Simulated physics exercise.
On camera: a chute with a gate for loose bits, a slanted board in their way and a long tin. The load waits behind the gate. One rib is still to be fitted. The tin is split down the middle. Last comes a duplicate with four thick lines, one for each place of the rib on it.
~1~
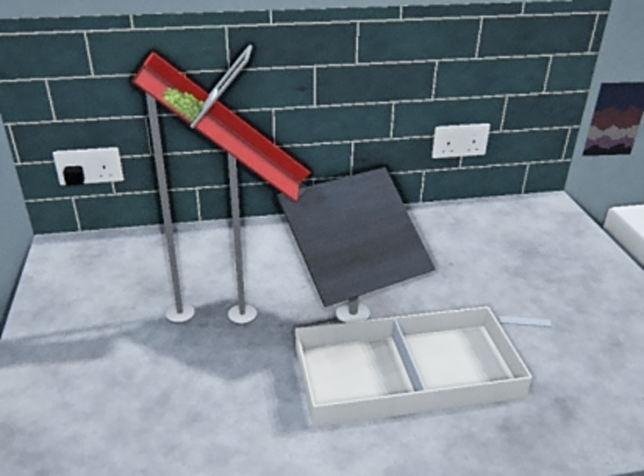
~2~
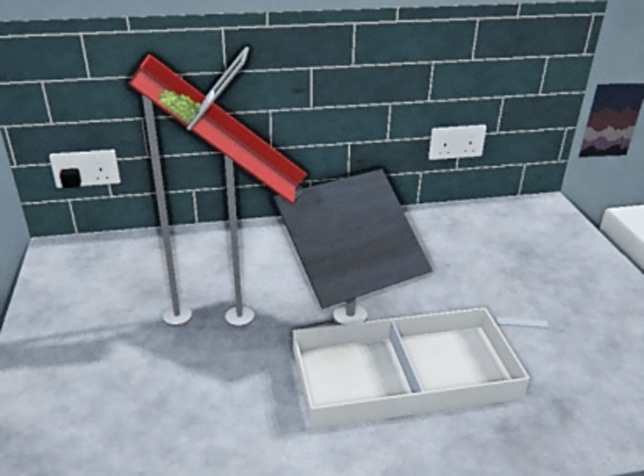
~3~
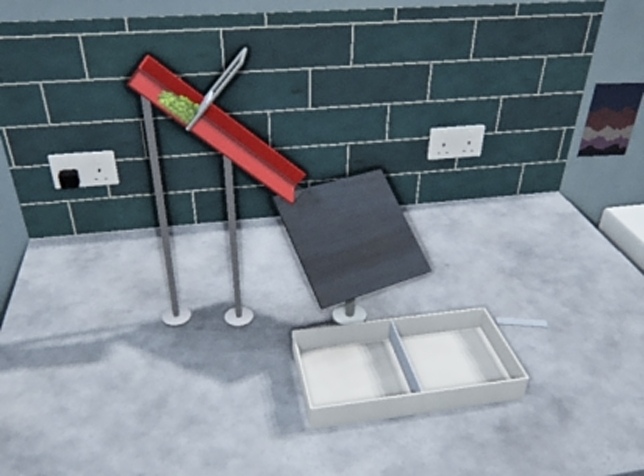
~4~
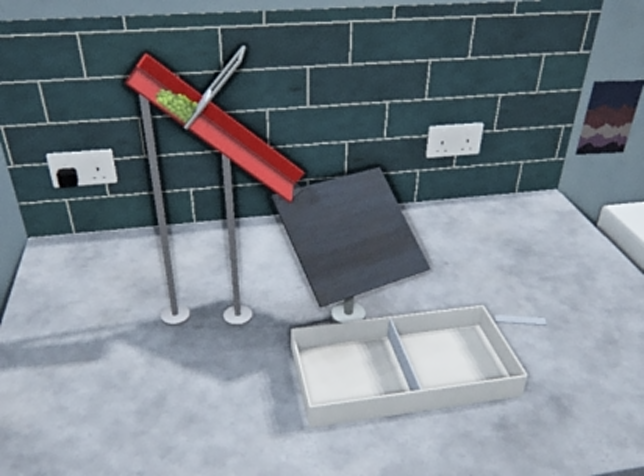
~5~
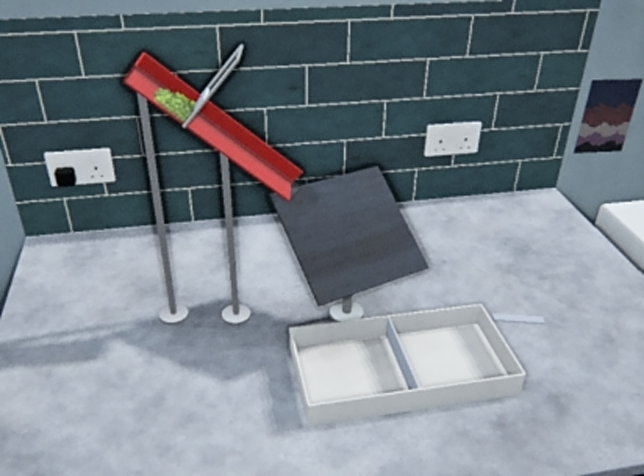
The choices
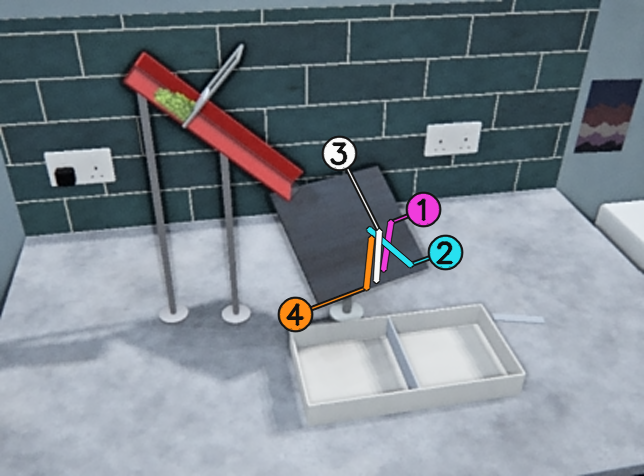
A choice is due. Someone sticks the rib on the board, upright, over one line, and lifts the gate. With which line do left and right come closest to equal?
Line 1.
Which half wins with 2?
Right.
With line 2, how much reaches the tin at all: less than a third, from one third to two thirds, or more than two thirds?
Line 2 gives more than two thirds.
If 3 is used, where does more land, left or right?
Left.
On the marked copy, line 1 from (390, 222) to (383, 269); line 2 from (369, 229) to (410, 264); line 3 from (379, 231) to (376, 280); line 4 from (371, 238) to (366, 287).
With 1, of what is caught, about two thirds in the left half, about a third in the right.
With 2, of what is caught, a small part in the left half, nearly all in the right.
With 3, of what is caught, most in the left half, a small part in the right.
With 4, of what is caught, most in the left half, a small part in the right.
